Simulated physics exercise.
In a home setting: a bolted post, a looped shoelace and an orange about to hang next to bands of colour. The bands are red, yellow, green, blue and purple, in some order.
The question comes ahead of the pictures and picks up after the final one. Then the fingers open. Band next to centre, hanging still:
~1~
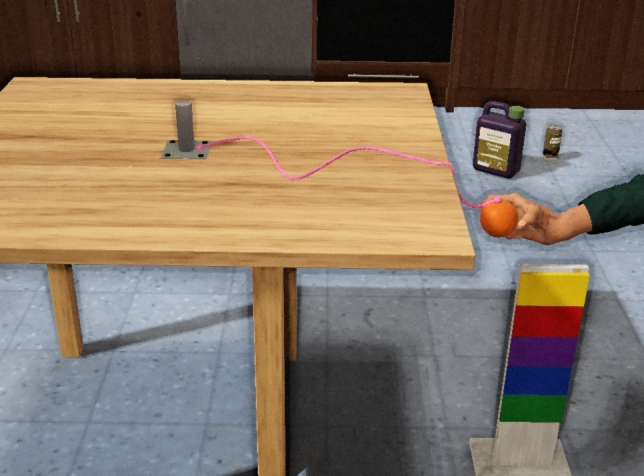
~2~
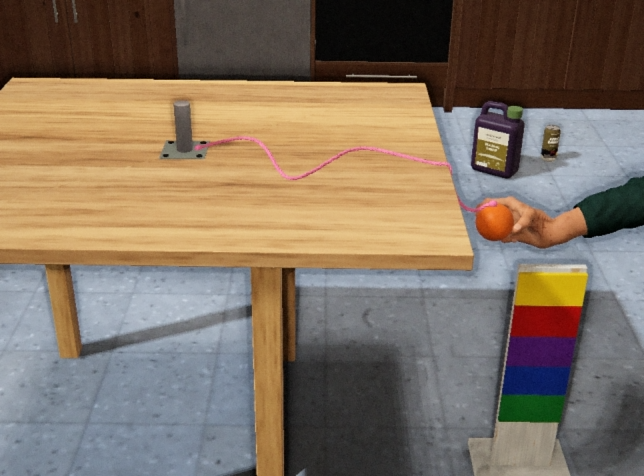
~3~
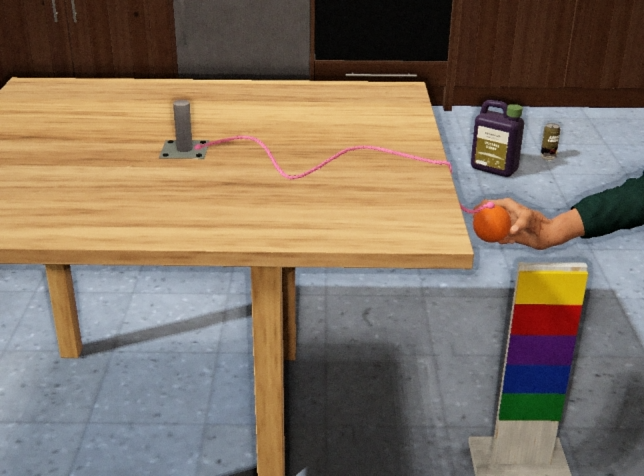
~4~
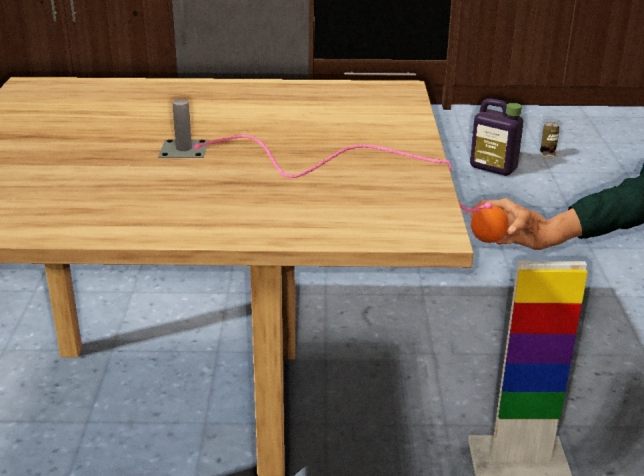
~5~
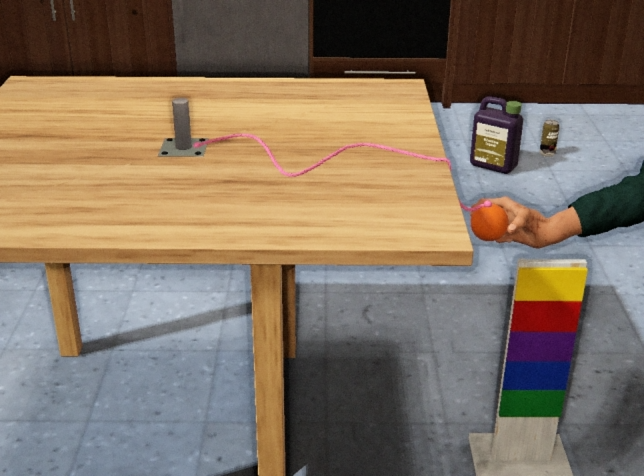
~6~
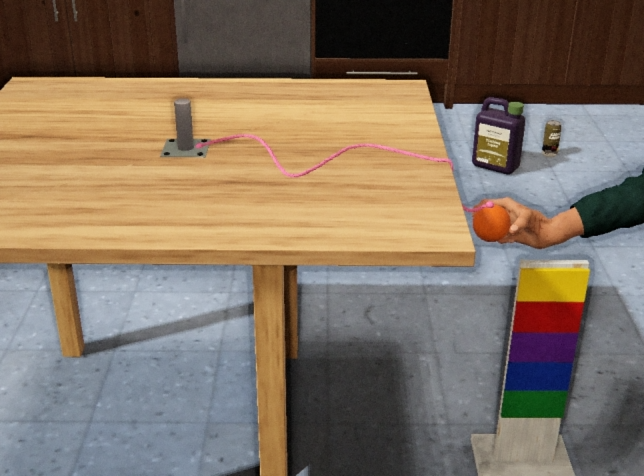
Purple.
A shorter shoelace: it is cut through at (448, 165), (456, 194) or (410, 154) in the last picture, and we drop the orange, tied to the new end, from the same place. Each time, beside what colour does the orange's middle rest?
First try: Yellow; second try: Red; third try: No band.
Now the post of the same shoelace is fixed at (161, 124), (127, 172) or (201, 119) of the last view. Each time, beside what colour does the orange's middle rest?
Answer, in order: Red, red, purple.
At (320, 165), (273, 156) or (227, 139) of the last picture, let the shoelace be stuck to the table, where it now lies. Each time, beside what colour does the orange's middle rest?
Yellow, then red, then purple.
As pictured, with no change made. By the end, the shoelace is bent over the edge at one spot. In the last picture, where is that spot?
(349, 148).
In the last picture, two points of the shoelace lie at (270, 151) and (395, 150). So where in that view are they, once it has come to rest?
About (301, 153), and the other about (447, 212).
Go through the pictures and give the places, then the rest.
The first picture shows orange (499, 219); yellow (553, 291); red (548, 323); purple (543, 353); blue (538, 382); green (533, 409).
The second picture shows orange (495, 222); shoelace through (232, 139) (273, 159) (315, 170) (371, 149) (440, 165).
The third picture shows orange (492, 224).
The fourth picture shows orange (490, 224); shoelace through (231, 138) (272, 157) (315, 168) (370, 147) (439, 162).
The fifth picture shows orange (489, 223).
The sixth picture shows orange (491, 223); shoelace through (233, 137) (274, 156) (317, 167) (372, 146) (441, 161).
A little later, orange near (399, 331); level with purple.
Next, orange near (458, 339); level with purple.
When it is over, orange near (441, 340); level with purple. Its centre hangs level with the purple band.
